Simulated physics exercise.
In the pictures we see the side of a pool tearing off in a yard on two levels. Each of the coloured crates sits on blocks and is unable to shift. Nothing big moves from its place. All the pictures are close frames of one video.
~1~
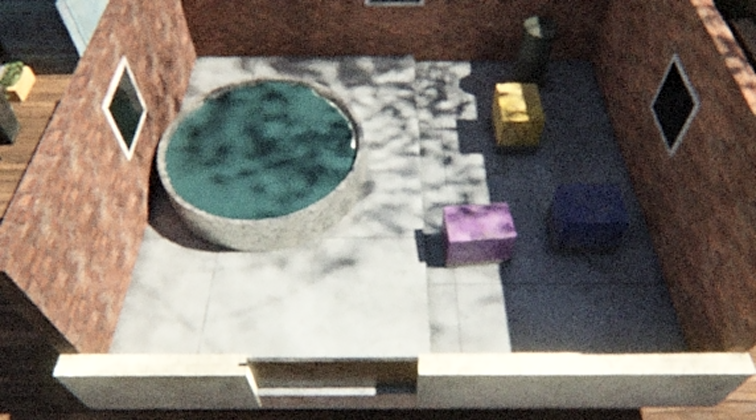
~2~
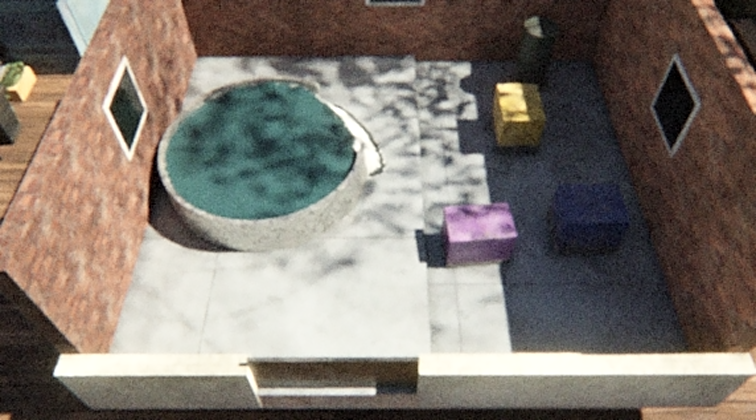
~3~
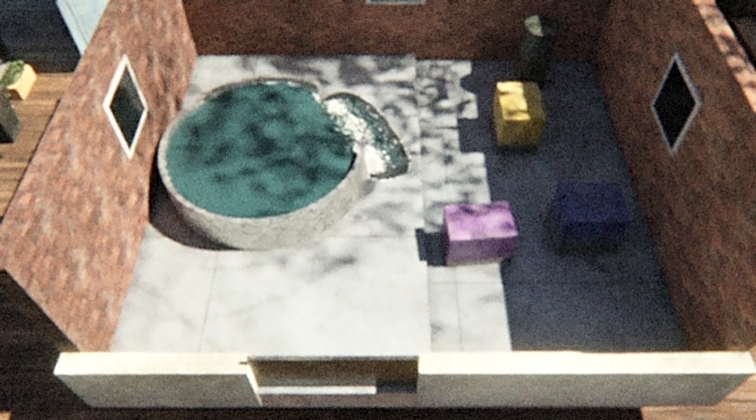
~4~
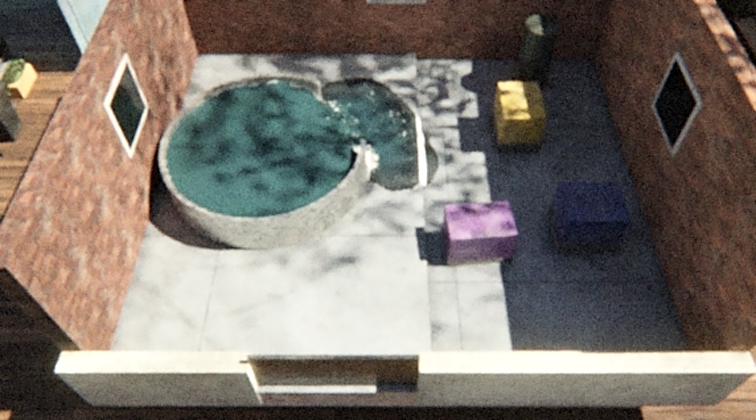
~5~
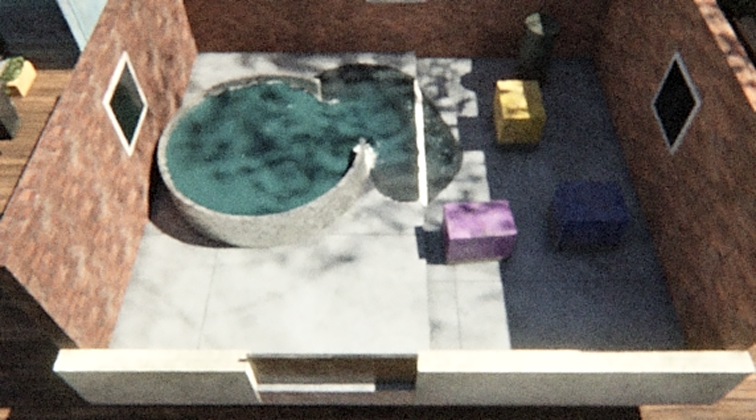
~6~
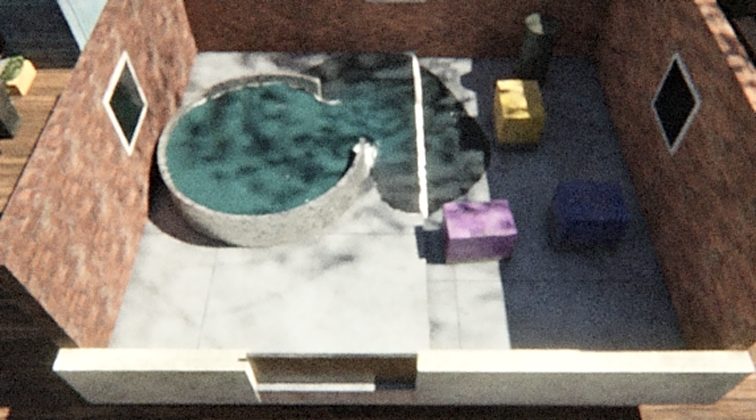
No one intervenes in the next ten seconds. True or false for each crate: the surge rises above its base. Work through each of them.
Blue crate: True; yellow crate: True; purple crate: True.
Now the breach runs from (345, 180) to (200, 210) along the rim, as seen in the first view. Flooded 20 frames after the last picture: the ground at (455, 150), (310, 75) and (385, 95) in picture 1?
In order: Spared, spared, spared.
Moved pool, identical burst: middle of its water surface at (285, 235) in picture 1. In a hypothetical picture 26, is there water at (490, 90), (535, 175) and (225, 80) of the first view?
The first spot is inundated, the second inundated, and the third not reached.
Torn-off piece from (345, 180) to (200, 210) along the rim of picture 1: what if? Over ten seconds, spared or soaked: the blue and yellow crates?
Note - blue goes wet, yellow remains untouched.
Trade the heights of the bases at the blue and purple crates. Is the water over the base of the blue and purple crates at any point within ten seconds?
Blue crate: Is reached; purple crate: Is reached.
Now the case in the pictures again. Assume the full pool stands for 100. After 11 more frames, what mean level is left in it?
Roughly 62 %.
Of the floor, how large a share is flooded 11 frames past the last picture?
Around 40 percent, give or take.
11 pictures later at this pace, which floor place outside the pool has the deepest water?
I'd put it around (504, 70).
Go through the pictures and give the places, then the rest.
In the first picture, the round pool at (263, 146) is whole and still.
In the second picture, the front is at (373, 173), out from the gap at (350, 131).
In the third picture, water pours out at (350, 131) and has run to (405, 166).
In the fourth picture, water pours out at (351, 131) and has run to (421, 177).
In the fifth picture, the front is at (388, 69), out from the gap at (350, 129).
In the sixth picture, water pours out at (350, 129) and has run to (415, 60).
A moment on, water covers 30 % of the floor; the blue crate not reached, the yellow crate water round its plinth, the purple crate water round its plinth.
Next, water covers 40 % of the floor; the blue crate water round its plinth, the yellow crate water round its plinth, the purple crate water round its plinth.
Then, water covers 55 % of the floor; the blue crate water round its plinth, the yellow crate water round its plinth, the purple crate water round its plinth.
Later, water covers 70 % of the floor; the blue crate water round its plinth, the yellow crate water round its plinth, the purple crate water round its plinth.
In the end, water covers 80 % of the floor; the blue crate was topped, the yellow crate was topped, the purple crate was topped.
